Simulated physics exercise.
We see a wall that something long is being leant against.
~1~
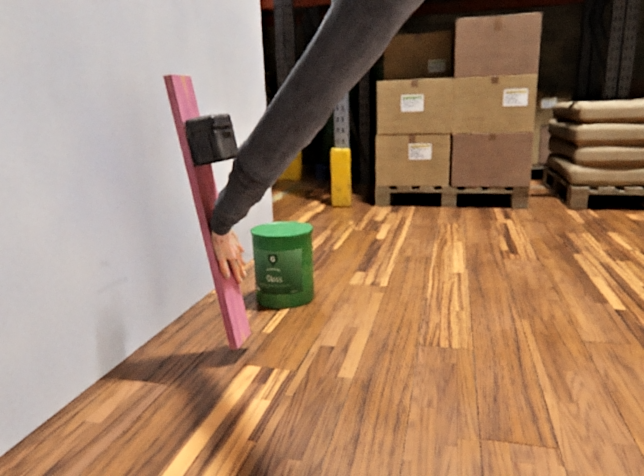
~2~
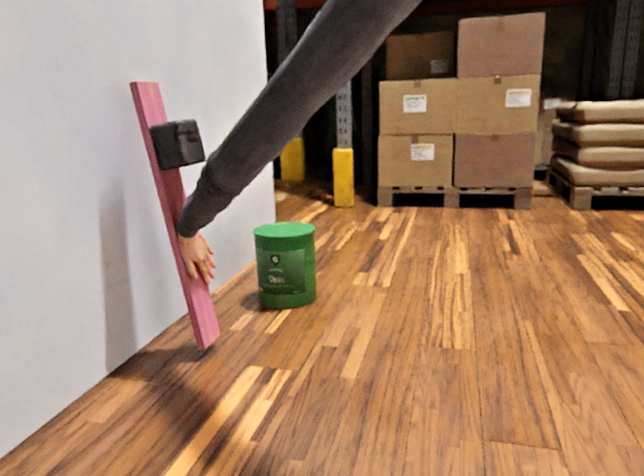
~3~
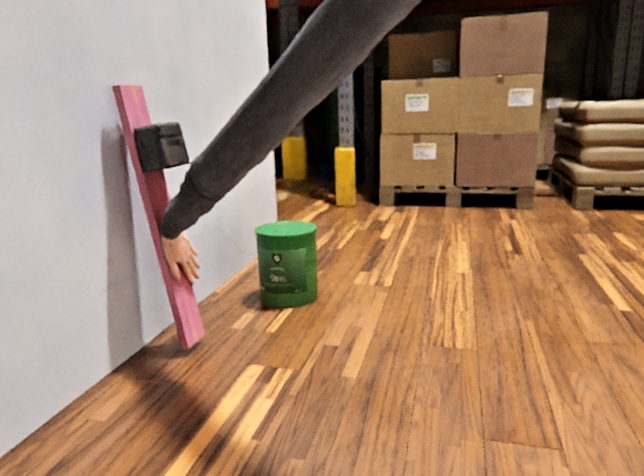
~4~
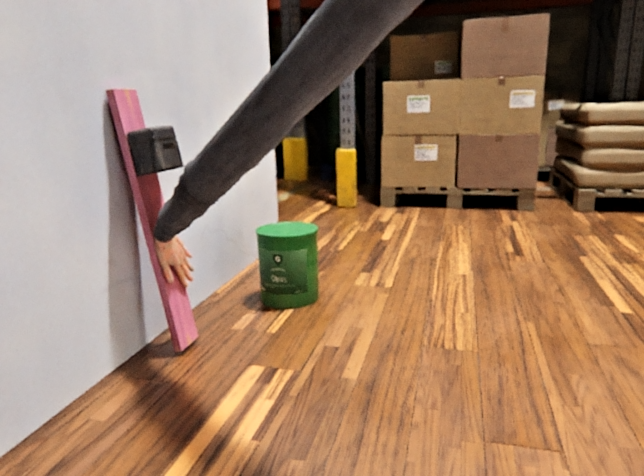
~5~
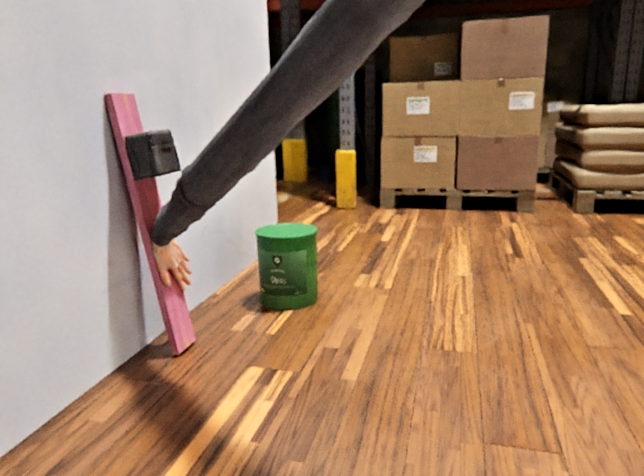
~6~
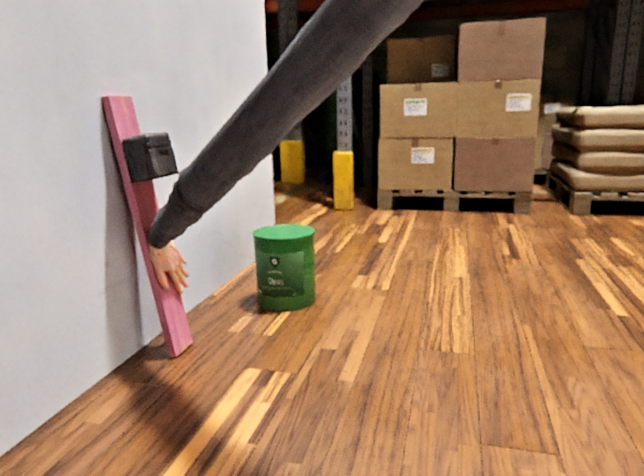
In a warehouse, an arm moving a pink plank left and leaning it against a pale wall beside a green pail.
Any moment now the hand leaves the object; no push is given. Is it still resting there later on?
Yes.
Then, 0.20 s on from there, no change.
Then, 0.50 s on from there, pink plank resting near (151, 230).
In the end, both unmoved. At the end, from the last picture's camera, pink plank near (151, 230). The plank remains leaning.
